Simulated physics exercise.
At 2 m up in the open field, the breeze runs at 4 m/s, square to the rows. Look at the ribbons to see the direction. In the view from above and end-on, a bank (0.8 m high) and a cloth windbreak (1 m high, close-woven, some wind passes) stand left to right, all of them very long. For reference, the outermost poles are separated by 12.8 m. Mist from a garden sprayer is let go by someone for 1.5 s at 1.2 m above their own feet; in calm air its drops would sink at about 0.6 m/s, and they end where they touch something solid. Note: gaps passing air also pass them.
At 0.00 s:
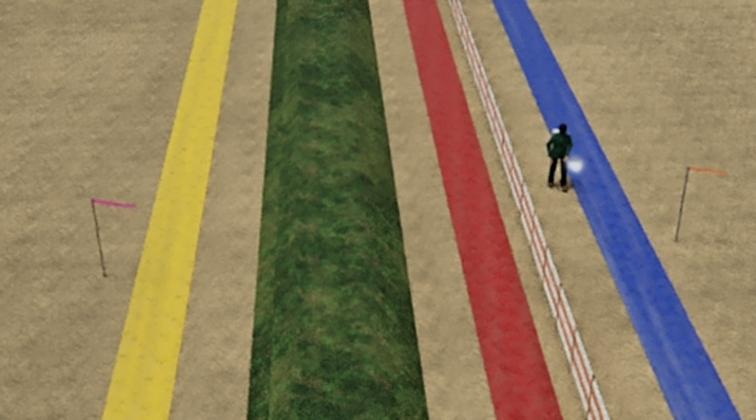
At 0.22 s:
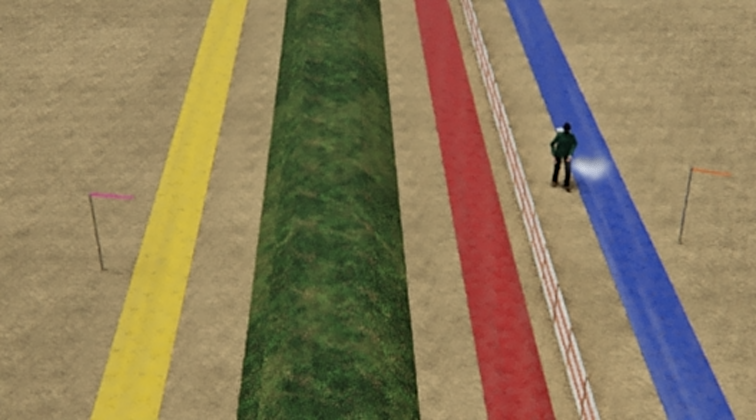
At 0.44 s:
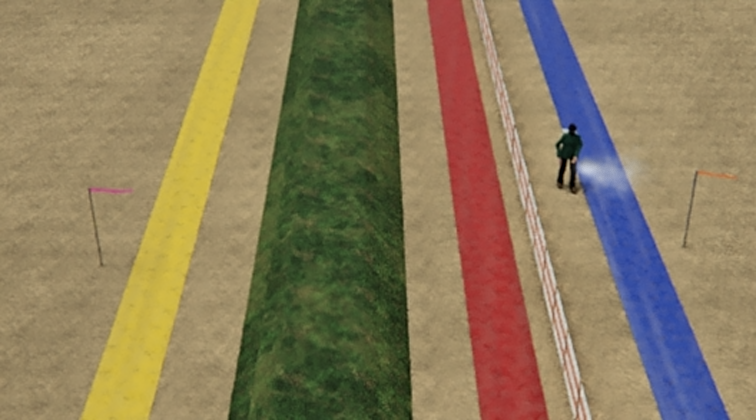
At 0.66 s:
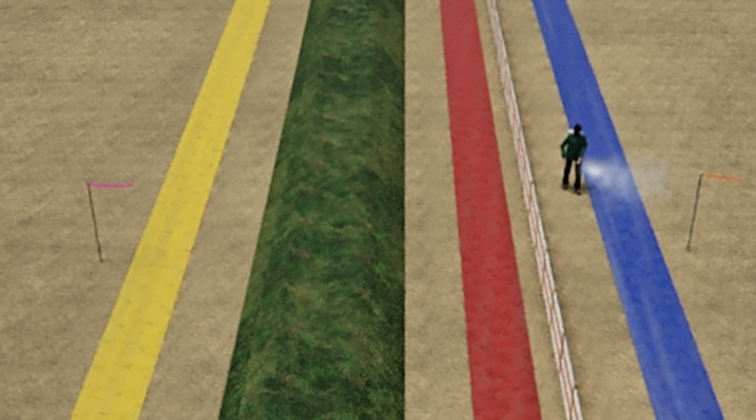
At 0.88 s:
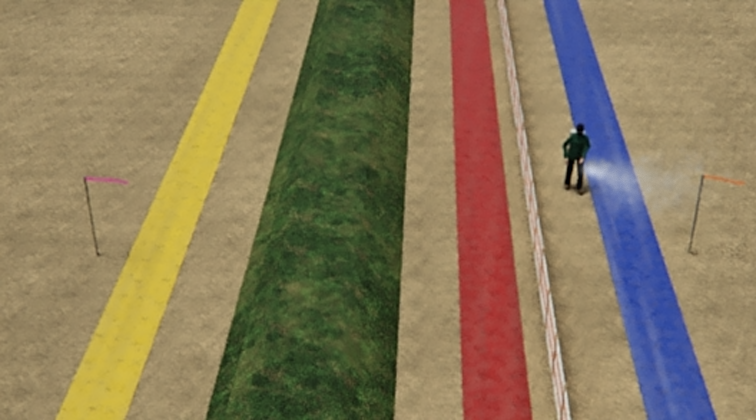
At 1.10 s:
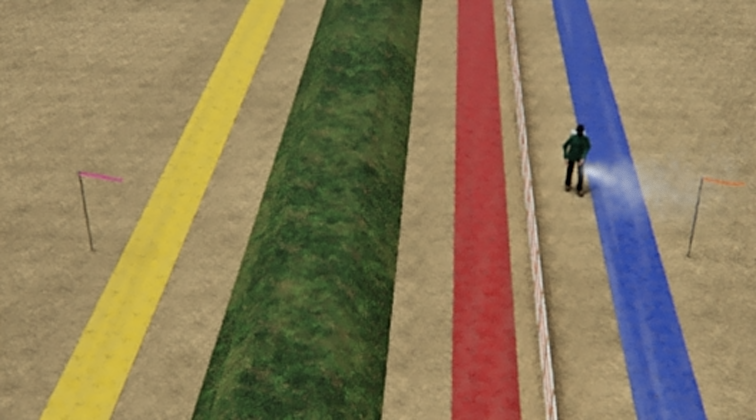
A person in dark clothes stands on the right of a bare sandy field, seen from high above, beside a long blue strip. To the left run a thin pale barrier, a red strip, a broad grassy bank and a yellow strip, with a ribboned pole at each side. White mist puffs out and spreads rightward over the blue, ribbons stream right, and the view swings slightly.
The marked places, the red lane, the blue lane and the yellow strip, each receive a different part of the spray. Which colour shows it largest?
I would say blue catches most.
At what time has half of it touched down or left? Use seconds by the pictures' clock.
Roughly at 2.6 s.
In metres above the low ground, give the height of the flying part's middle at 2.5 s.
I'd put it near 0.4 metres.
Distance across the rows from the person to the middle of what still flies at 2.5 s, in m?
It comes to roughly 2.5 m.
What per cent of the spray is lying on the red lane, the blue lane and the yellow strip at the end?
0 % red, 30 % blue, 0 % yellow.
After 2.5 s, 0 % lies on the red lane, 20 % on the blue lane and 0 % on the yellow strip; 46 % has touched down or left; the middle of what still flies is 0.5 m above the low ground, near (699, 200).
After 4.0 s, 0 % lies on the red lane, 29 % on the blue lane and 0 % on the yellow strip; 85 % has touched down or left.
After 8.0 s, 0 % lies on the red lane, 30 % on the blue lane and 0 % on the yellow strip; 98 % has touched down or left.
After 20.0 s, 0 % lies on the red lane, 30 % on the blue lane and 0 % on the yellow strip; 100 % has touched down or left.
After 45.0 s, 0 % lies on the red lane, 30 % on the blue lane and 0 % on the yellow strip; 100 % has touched down or left.
